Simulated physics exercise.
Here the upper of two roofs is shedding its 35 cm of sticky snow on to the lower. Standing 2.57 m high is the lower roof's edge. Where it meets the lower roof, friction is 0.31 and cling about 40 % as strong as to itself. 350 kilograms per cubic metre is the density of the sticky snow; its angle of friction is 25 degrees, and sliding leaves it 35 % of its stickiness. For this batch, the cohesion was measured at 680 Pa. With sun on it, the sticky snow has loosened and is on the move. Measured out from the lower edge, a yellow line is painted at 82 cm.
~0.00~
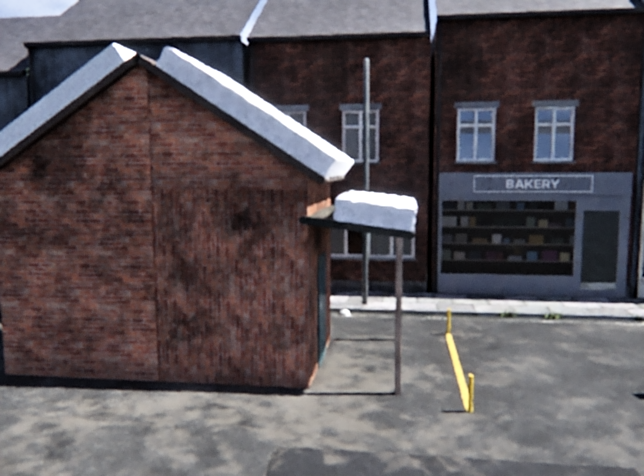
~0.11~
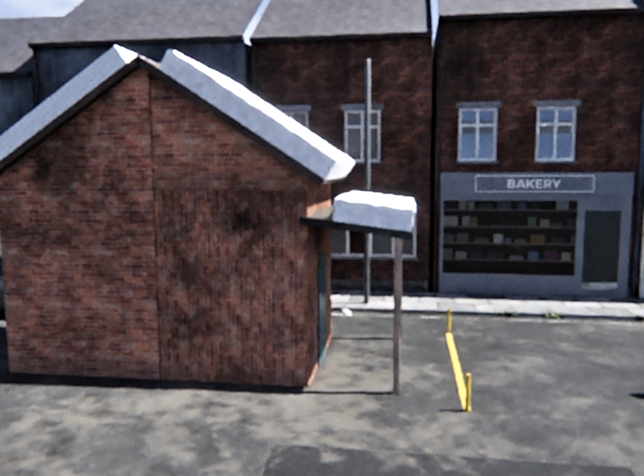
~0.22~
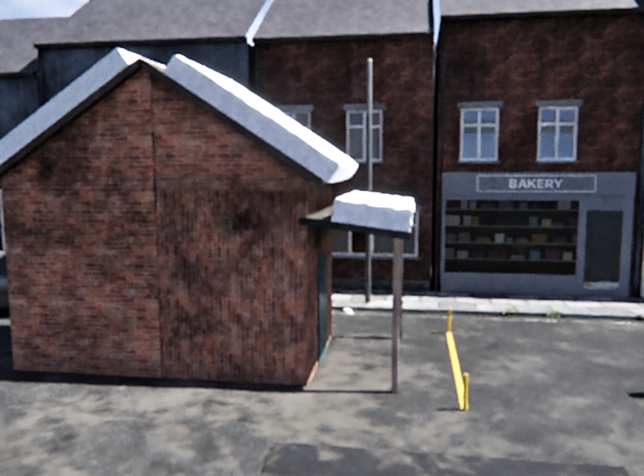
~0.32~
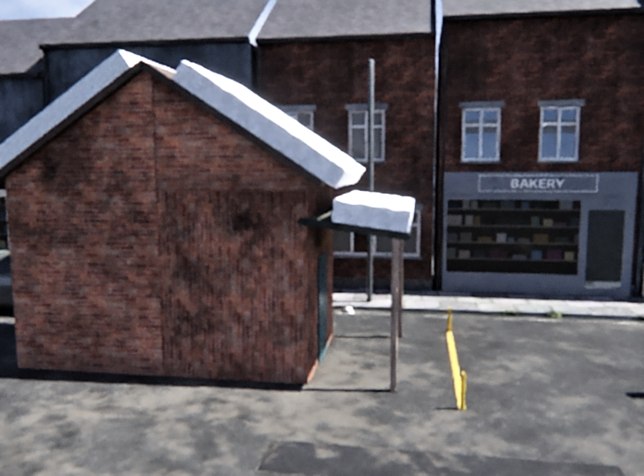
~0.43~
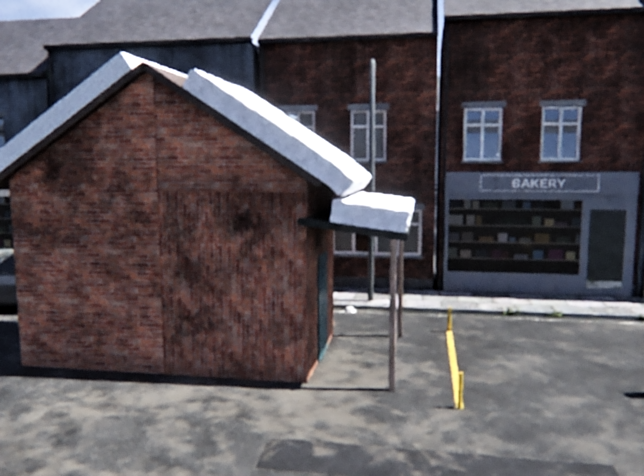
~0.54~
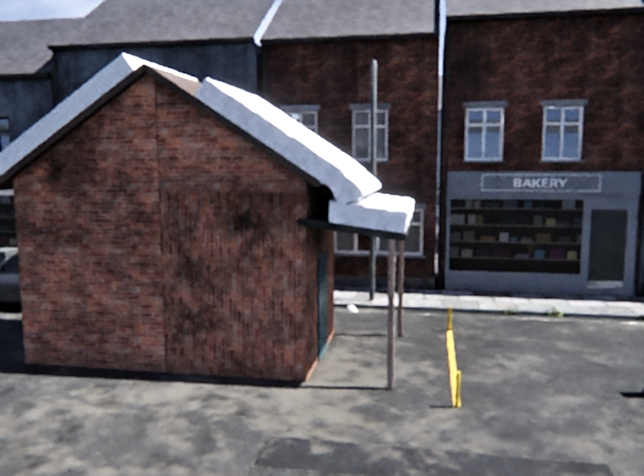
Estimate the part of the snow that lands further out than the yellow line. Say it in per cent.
I would say 66 %.
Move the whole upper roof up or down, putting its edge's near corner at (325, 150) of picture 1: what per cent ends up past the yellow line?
It would then be around 75 percent.
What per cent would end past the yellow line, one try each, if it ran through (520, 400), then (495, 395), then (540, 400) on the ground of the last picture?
Respectively 45, 50 and 35 percent would end past it.
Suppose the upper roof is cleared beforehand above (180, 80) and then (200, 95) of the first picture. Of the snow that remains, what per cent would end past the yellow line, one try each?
It would be around 60 percent and then around 50 percent.
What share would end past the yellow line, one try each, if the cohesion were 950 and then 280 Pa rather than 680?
60 %, then 70 %.
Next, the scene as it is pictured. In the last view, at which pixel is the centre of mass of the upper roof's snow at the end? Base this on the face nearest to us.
It sits close to (524, 373) in the last view.
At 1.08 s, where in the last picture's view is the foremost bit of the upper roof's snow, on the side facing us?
Position: Approx. (440, 215).
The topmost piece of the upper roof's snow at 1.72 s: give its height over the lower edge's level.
It sits some 0.6 m above the lower edge at that time.
After 1.08 s, none is below the lower edge and 0 % is past the line.
After 1.72 s, 50 % is below the lower edge and 45 % is past the line.
After 2.36 s, 74 % is below the lower edge and 65 % is past the line.
After 3.00 s, 79 % is below the lower edge and 66 % is past the line.
After 6.00 s, at the end, 83 % is below the lower edge and 66 % is past the line.
